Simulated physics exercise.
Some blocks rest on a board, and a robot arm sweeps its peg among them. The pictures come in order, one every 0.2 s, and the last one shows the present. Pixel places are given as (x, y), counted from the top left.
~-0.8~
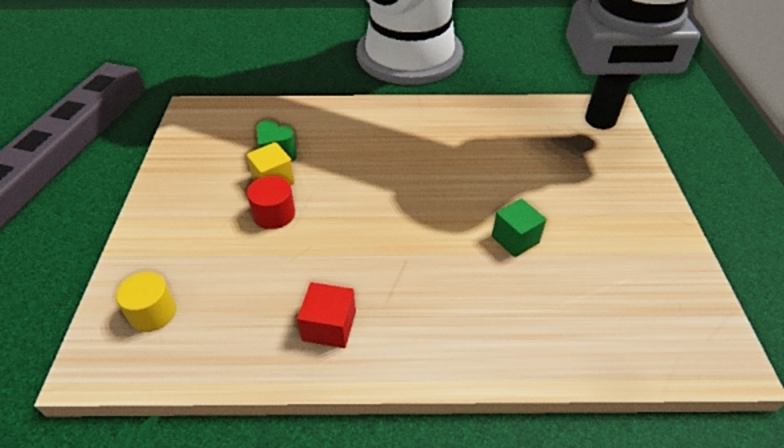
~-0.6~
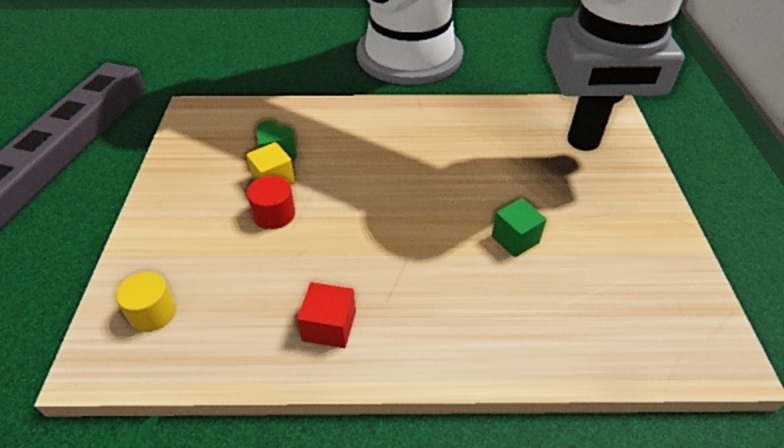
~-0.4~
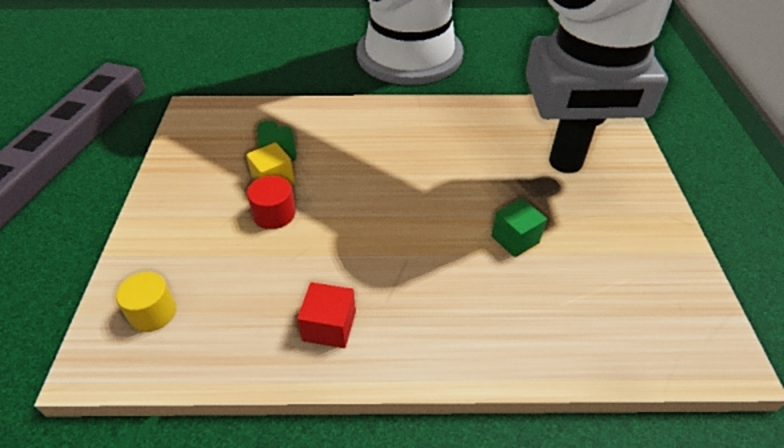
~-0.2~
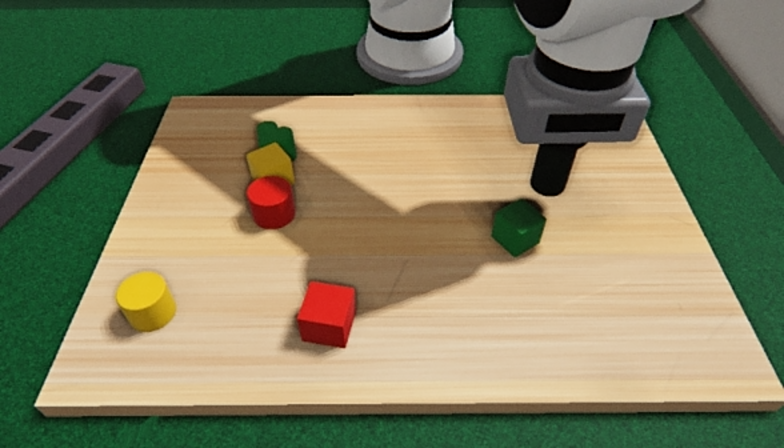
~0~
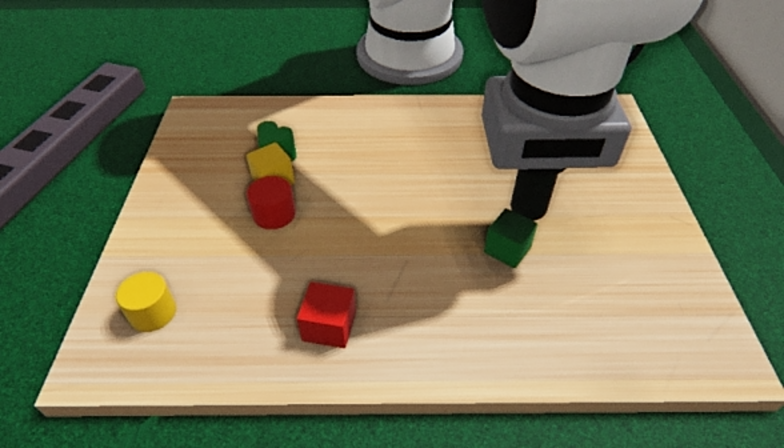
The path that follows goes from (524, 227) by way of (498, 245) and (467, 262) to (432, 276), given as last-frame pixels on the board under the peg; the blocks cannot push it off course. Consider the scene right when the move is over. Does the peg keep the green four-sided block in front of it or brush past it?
Slipped off.
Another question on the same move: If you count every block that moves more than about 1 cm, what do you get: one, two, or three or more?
I expect just one block to be moved by more than 1 cm.
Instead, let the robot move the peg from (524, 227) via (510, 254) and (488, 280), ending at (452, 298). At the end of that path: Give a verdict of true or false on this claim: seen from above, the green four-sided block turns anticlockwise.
The statement is correct.
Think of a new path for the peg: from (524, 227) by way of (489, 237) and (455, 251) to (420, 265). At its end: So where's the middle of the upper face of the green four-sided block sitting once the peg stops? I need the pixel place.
It should be at about (493, 248).
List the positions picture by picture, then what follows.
In the first picture, tip of the peg (600, 121), middles of tops, green four-sided block (522, 215).
In the second picture, peg (583, 142), nothing pushed.
In the third picture, peg (565, 164), nothing pushed.
In the fourth picture, peg (547, 186), nothing pushed.
In the fifth picture, peg (528, 209), green four-sided block (514, 225).
The first path, step by step. One third of the way, peg (500, 229); green four-sided block (493, 250), turned 25° anticlockwise.
Two thirds of the way, peg (468, 245); green four-sided block (479, 270), turned 50° anticlockwise.
At the end, peg (434, 259); green four-sided block (478, 273), turned 60° anticlockwise.
